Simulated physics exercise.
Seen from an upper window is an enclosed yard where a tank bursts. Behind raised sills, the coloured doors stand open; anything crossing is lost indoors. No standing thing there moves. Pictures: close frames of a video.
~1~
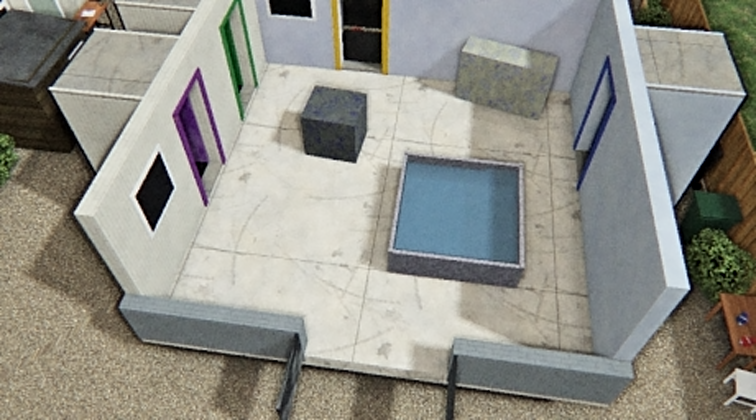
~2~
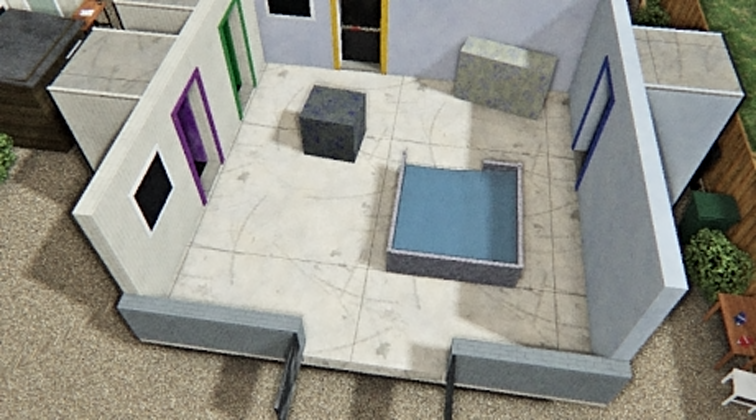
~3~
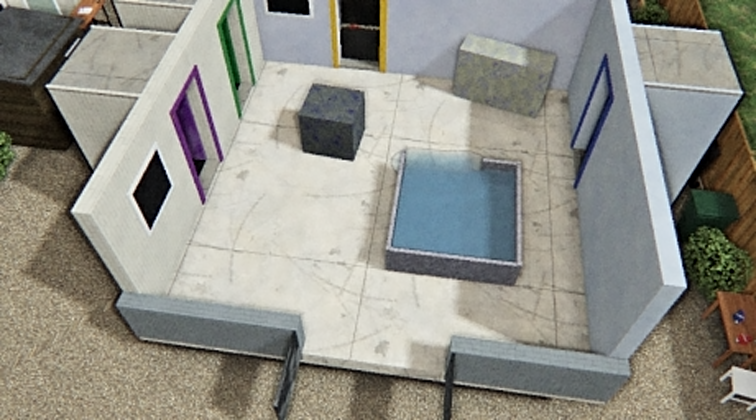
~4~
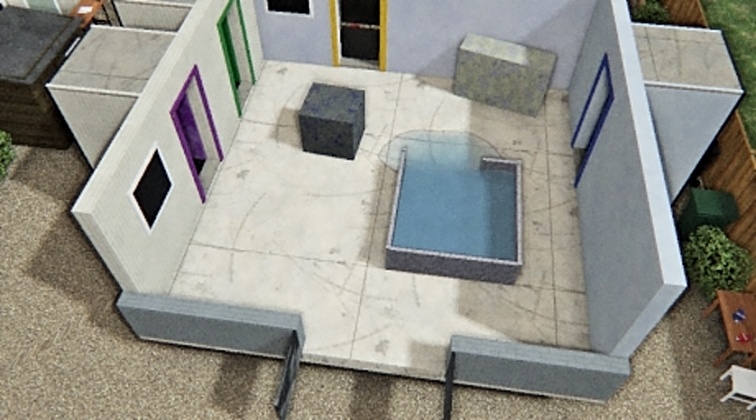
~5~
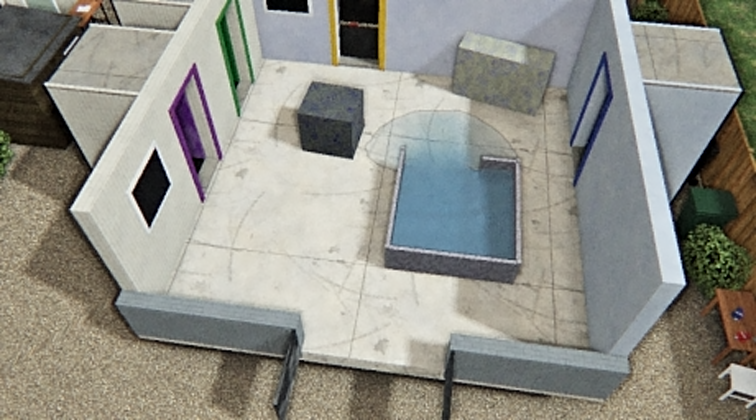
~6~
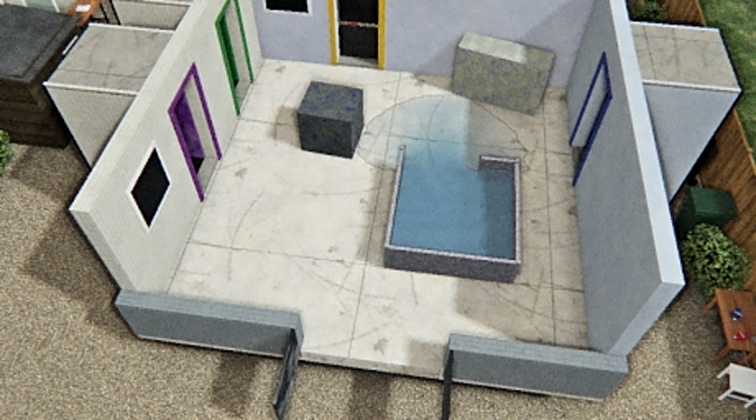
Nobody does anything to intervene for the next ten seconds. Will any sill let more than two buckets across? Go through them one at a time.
My prediction: The green door is going to overshoot the allowance. The blue door is going to overshoot the allowance. The yellow door is going to overshoot the allowance. The purple door is going to stay inside the allowance.
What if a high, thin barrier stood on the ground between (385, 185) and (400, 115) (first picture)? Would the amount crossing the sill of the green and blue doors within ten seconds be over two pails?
My take: The green door tops the mark, but the blue door tops the mark.
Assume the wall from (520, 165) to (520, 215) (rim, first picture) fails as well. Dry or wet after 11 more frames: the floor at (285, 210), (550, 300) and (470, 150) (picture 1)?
Sequence: Spared / wetted / spared.
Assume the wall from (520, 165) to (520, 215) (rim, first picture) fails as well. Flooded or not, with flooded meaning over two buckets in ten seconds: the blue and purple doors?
In brief, the blue door goes past the mark; the purple door stops short.
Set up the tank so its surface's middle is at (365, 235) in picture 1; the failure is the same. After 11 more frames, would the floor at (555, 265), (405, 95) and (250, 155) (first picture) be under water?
The first spot ends up left untouched, the second sodden and the third sodden.
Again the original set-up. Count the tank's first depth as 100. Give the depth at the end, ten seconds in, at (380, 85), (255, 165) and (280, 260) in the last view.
Going in order, that's 12, 10 and 6 %.
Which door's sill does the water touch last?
That would be the purple one.
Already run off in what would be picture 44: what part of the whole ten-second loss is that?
Around 70 percent.
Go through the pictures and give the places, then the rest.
The first frame shows still water in the water tank at (459, 209).
In the second frame, water pours out on the water tank's far side and has run to a hidden place.
In the third frame, water pours out on the water tank's far side and has run to (397, 159).
In the fourth frame, the front is at (482, 142), out from the gap on the water tank's far side.
In the fifth frame, the front is at (467, 116), out from the gap on the water tank's far side.
In the sixth frame, the front is at (461, 99), out from the gap on the water tank's far side.
A moment on, water covers 20 % of the floor; the green door not reached, the blue door not reached, the yellow door not reached, the purple door not reached.
Next, water covers 25 % of the floor; the green door not reached, the blue door not reached, the yellow door under two buckets in, the purple door not reached.
Then, water covers 40 % of the floor; the green door wet at the sill, nothing in, the blue door under two buckets in, the yellow door over two buckets in, the purple door not reached.
Later, water covers 70 % of the floor; the green door over two buckets in, the blue door over two buckets in, the yellow door over two buckets in, the purple door wet at the sill, nothing in.
In the end, water covers 95 % of the floor; the green door over two buckets in, the blue door over two buckets in, the yellow door over two buckets in, the purple door wet at the sill, nothing in.
